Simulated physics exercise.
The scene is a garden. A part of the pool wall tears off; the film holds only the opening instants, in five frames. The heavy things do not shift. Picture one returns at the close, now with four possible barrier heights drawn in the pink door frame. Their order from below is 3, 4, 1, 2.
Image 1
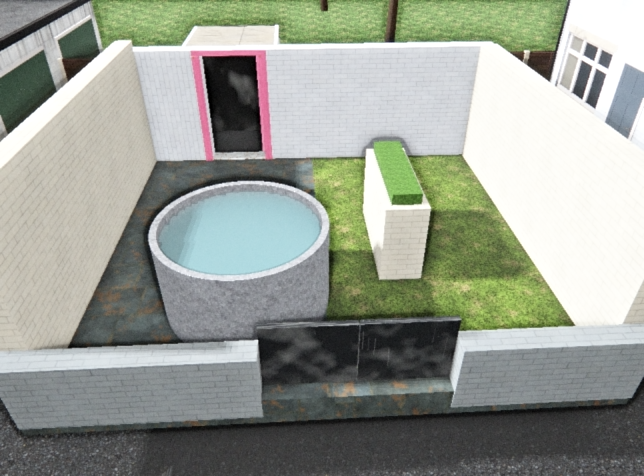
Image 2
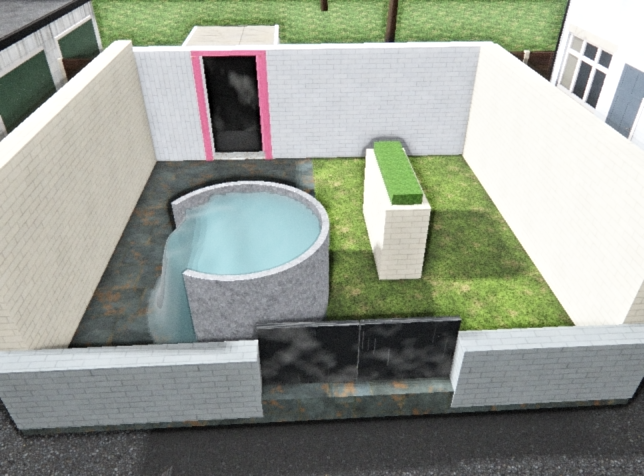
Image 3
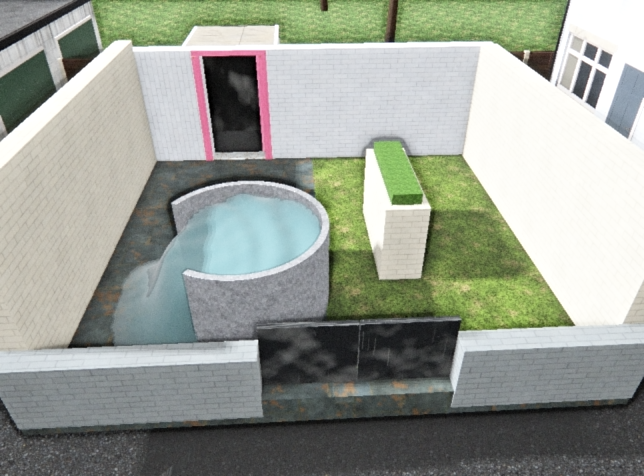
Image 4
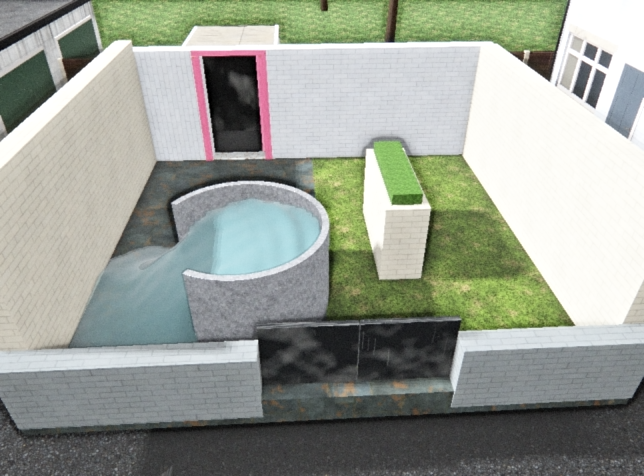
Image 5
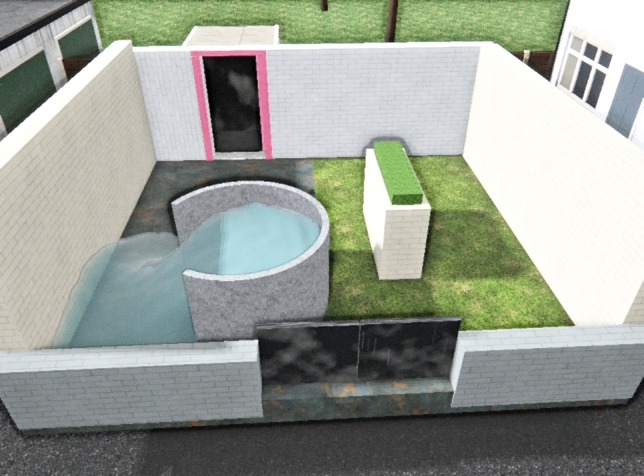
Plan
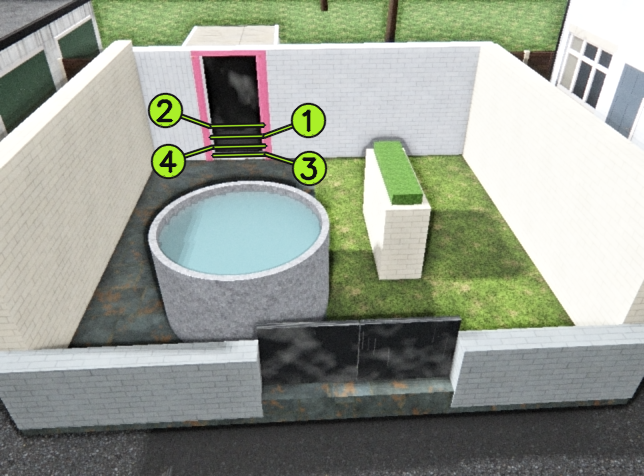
A walled garden, seen from above and in front, has white and cream brick walls around dark paving on the left and grass on the right. A round grey pool of pale blue water stands left of centre, with a pink-framed dark doorway behind, a hedge-topped cream block to its right and a dark gate in front. The pool's left side opens and water pours out, spreading across the paving to the left wall, while the camera stays still.
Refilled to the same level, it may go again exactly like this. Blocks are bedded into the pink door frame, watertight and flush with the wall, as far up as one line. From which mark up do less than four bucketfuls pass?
The answer is line 4.
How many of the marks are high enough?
Three.
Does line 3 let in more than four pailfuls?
Yes, that goes wrong.
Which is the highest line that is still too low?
The answer is 3.
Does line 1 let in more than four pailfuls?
No, not at all.
In lime, 1 at (237, 136); 2 at (236, 125); 3 at (239, 154); 4 at (238, 146); from the bottom up 3, 4, 1, 2.
With 1, nothing gets over.
With 2, nothing gets over.
With 3, about 13 bucketfuls get in.
With 4, a splash gets over, under a bucket.
